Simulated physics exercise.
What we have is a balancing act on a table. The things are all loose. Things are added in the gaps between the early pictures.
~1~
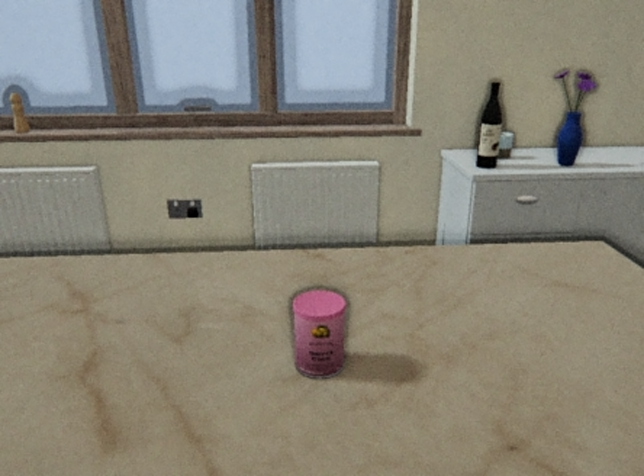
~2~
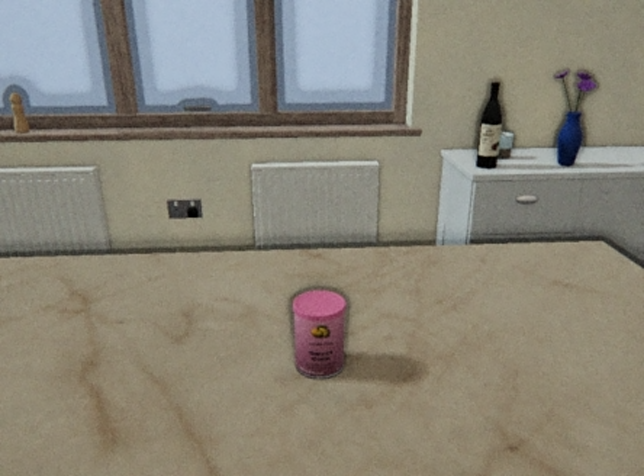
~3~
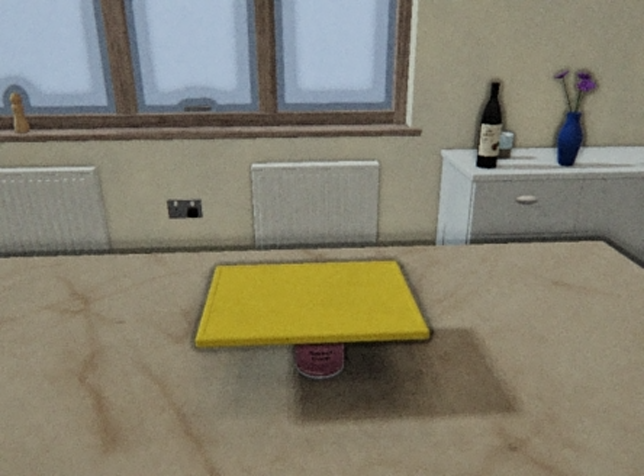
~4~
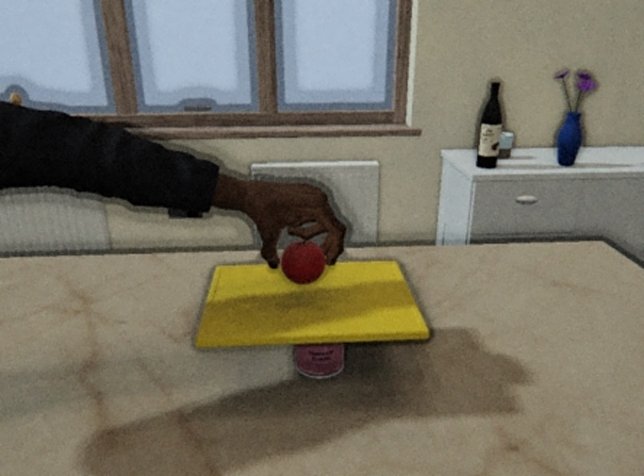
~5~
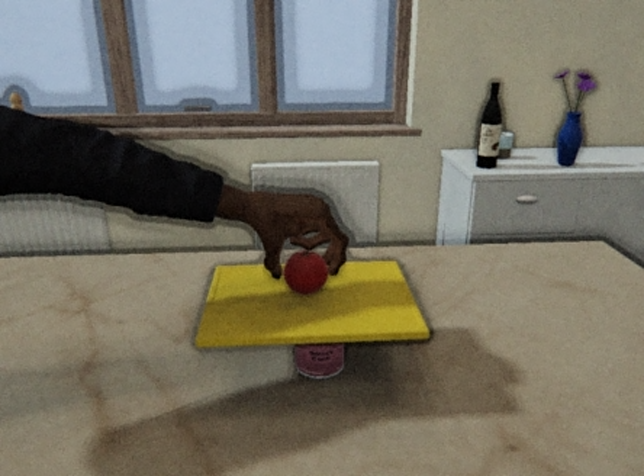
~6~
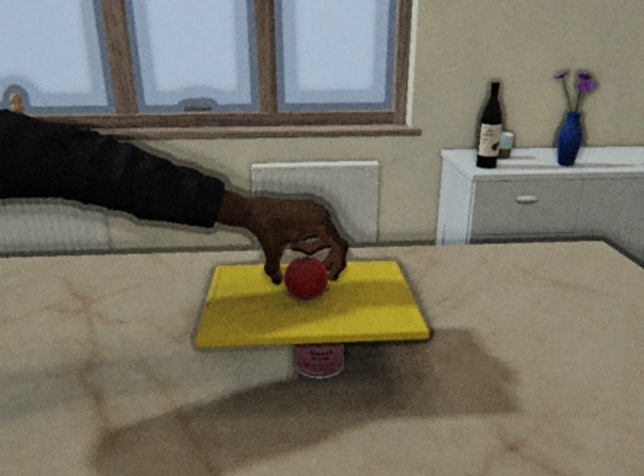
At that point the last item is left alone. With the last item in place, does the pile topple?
It stands.
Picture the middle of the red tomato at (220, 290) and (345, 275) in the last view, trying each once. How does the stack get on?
Well, the first time it goes over, and the second time it stays put.
Then, 0.30 s on from there, no change.
Then, 0.70 s on from there, red tomato resting near (306, 279).
In the end, all 3 unmoved. At the end, from the last picture's camera, red tomato near (306, 279). The stack holds.
